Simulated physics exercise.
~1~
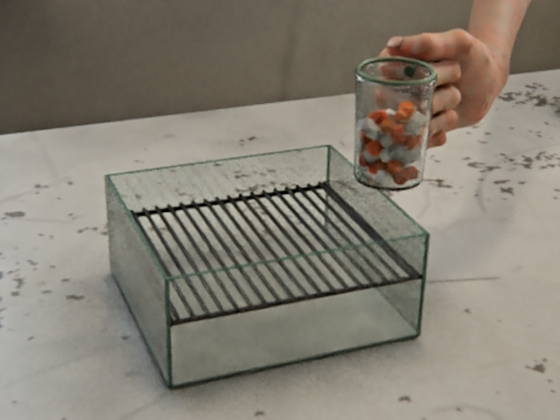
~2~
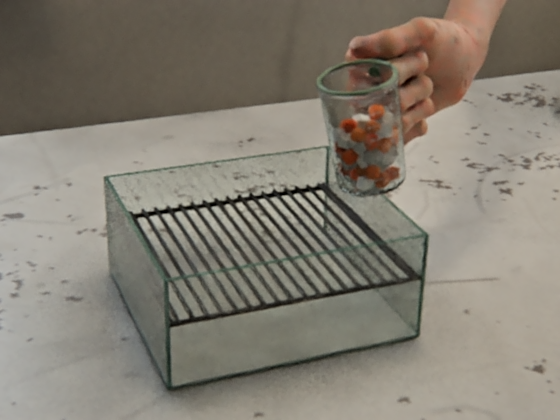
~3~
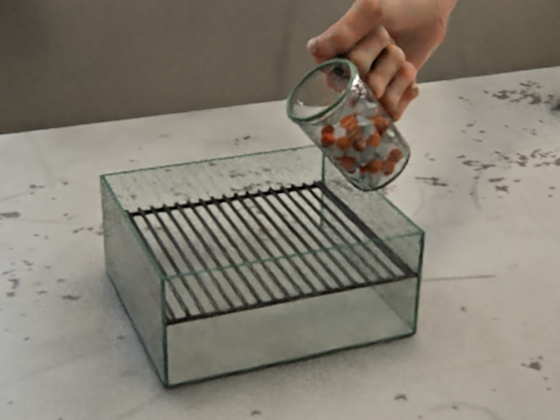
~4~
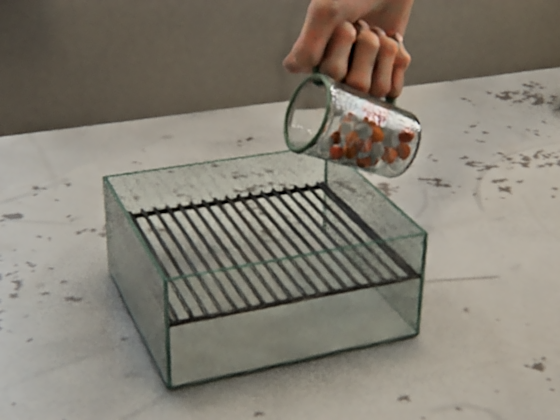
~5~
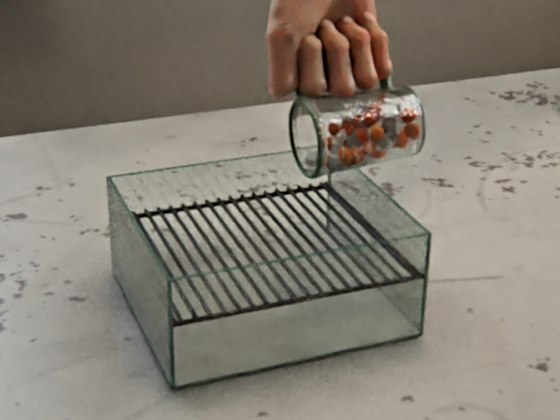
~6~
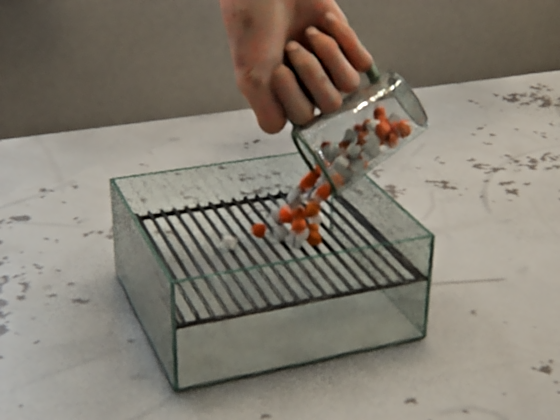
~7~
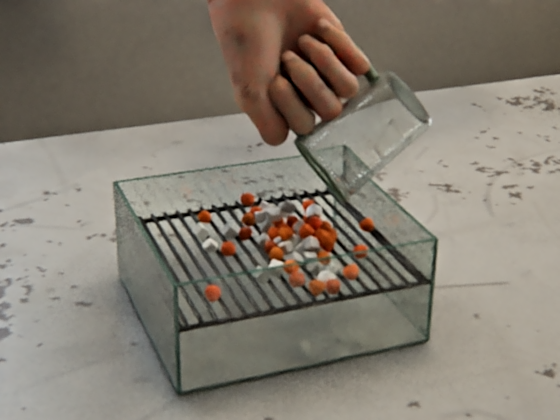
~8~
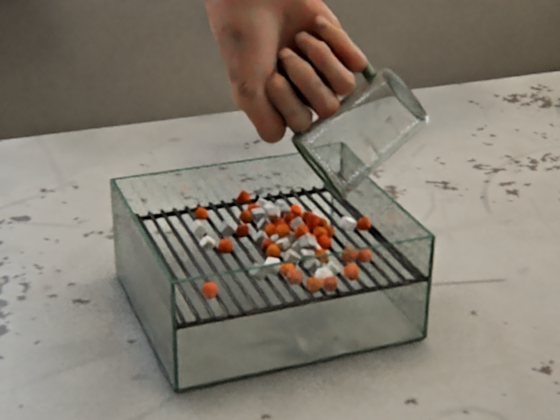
At first, a hand holds a clear glass mug of mixed white and orange pieces upright, to the right of a glass box with a dark wire rack set inside it. The hand moves the mug left and tips it until it lies on its side near the box, the pieces still inside. Then it tilts further, and the pieces start tumbling out over the wires. Soon the mug is all but empty and the mix has scattered across the rack. At the end, the white and orange pieces all rest on top of the wires, with none beneath, while the hand still holds the empty mug tipped above.
